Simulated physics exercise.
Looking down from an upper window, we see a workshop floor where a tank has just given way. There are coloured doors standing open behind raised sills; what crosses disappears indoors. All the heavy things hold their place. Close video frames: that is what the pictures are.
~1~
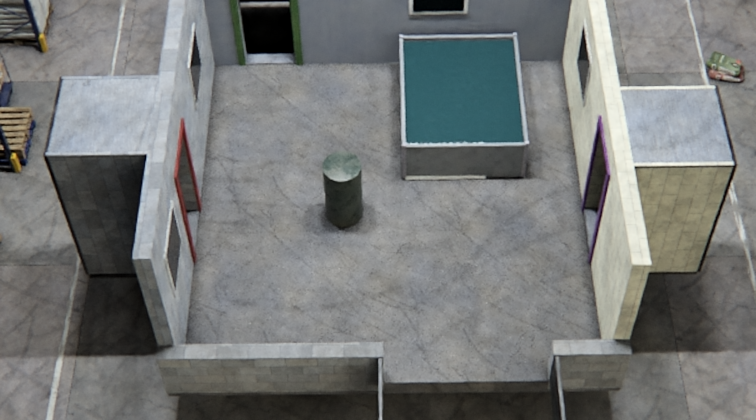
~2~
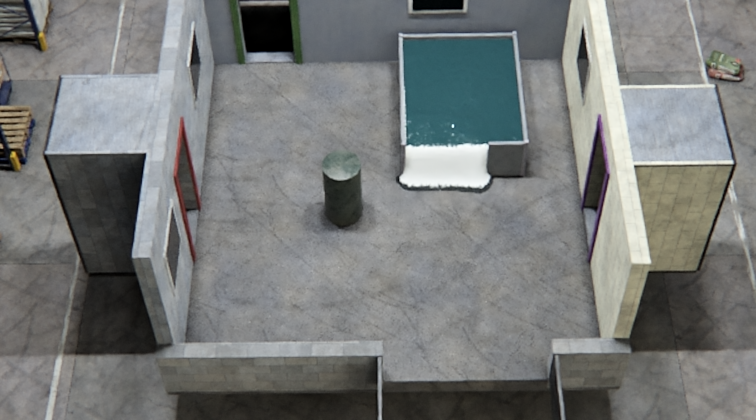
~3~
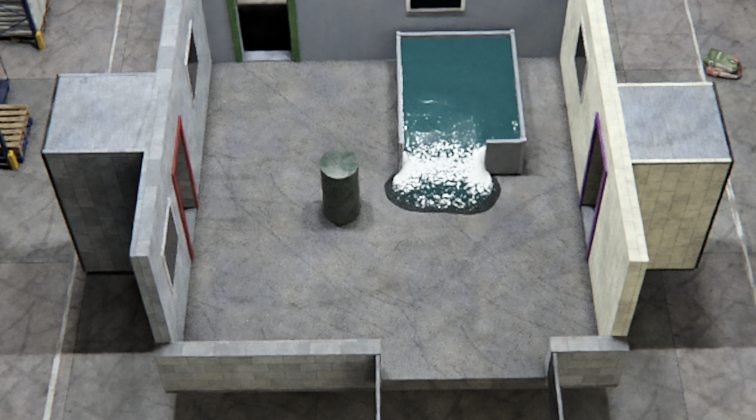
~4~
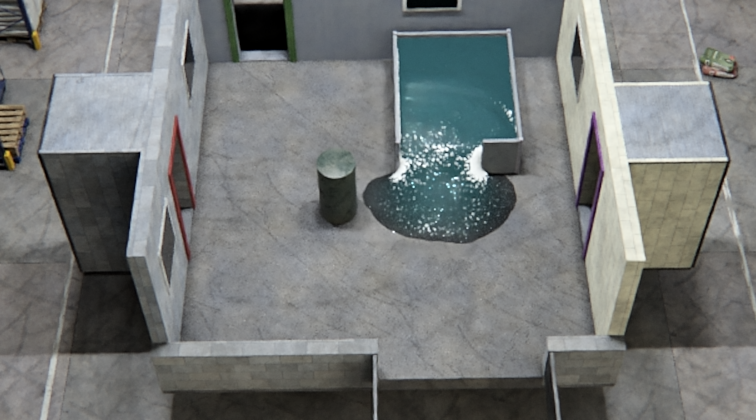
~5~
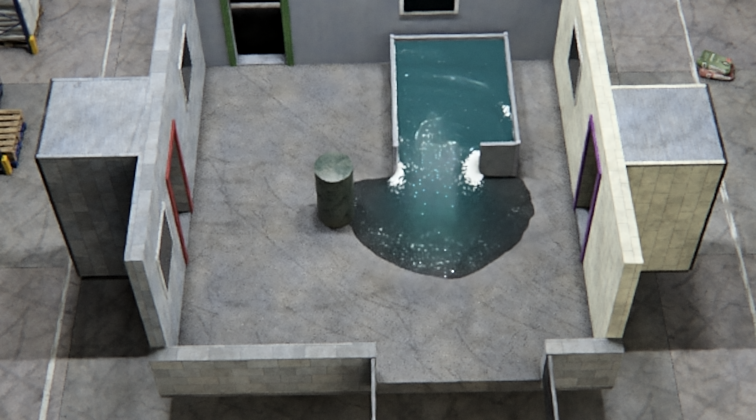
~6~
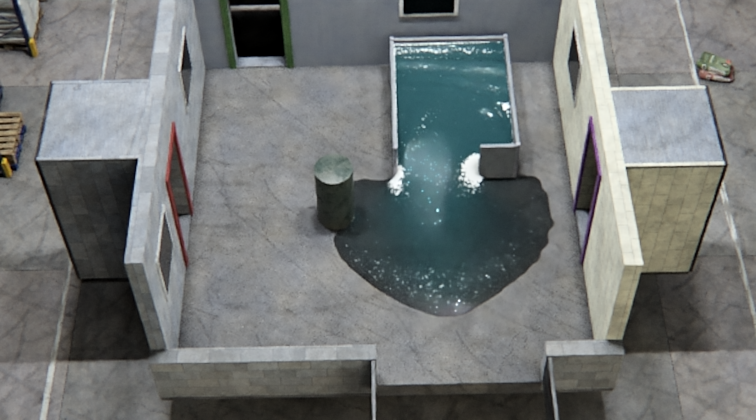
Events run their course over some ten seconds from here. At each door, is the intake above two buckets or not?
Purple door: Not above, red door: Not above, green door: Above.
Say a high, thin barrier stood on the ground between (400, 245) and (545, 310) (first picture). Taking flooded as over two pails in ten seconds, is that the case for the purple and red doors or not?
Door by door: Purple door gets swamped, red door gets swamped.
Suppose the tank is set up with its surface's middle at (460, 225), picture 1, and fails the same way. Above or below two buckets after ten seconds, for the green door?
Well, the green door remains within bounds here.
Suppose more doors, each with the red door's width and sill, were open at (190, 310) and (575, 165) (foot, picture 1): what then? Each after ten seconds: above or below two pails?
First exceeds it, then falls short.
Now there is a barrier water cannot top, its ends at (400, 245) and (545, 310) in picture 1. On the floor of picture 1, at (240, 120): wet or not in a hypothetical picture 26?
That spot is spared.
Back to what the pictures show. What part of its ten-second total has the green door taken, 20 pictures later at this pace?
My estimate is close to 0 per cent.
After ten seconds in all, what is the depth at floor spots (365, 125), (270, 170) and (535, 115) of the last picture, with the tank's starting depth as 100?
Estimate: 8, 4, 4 %.
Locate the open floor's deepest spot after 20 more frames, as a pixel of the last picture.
It should be deepest at about (176, 374).
A moment on, water covers 40 % of the floor; the purple door wet at the sill, nothing in, the red door not reached, the green door not reached.
Next, water covers 45 % of the floor; the purple door wet at the sill, nothing in, the red door not reached, the green door not reached.
Then, water covers 50 % of the floor; the purple door wet at the sill, nothing in, the red door wet at the sill, nothing in, the green door not reached.
Later, water covers 85 % of the floor; the purple door wet at the sill, nothing in, the red door wet at the sill, nothing in, the green door under two buckets in.
In the end, water covers 100 % of the floor; the purple door wet at the sill, nothing in, the red door under two buckets in, the green door over two buckets in.
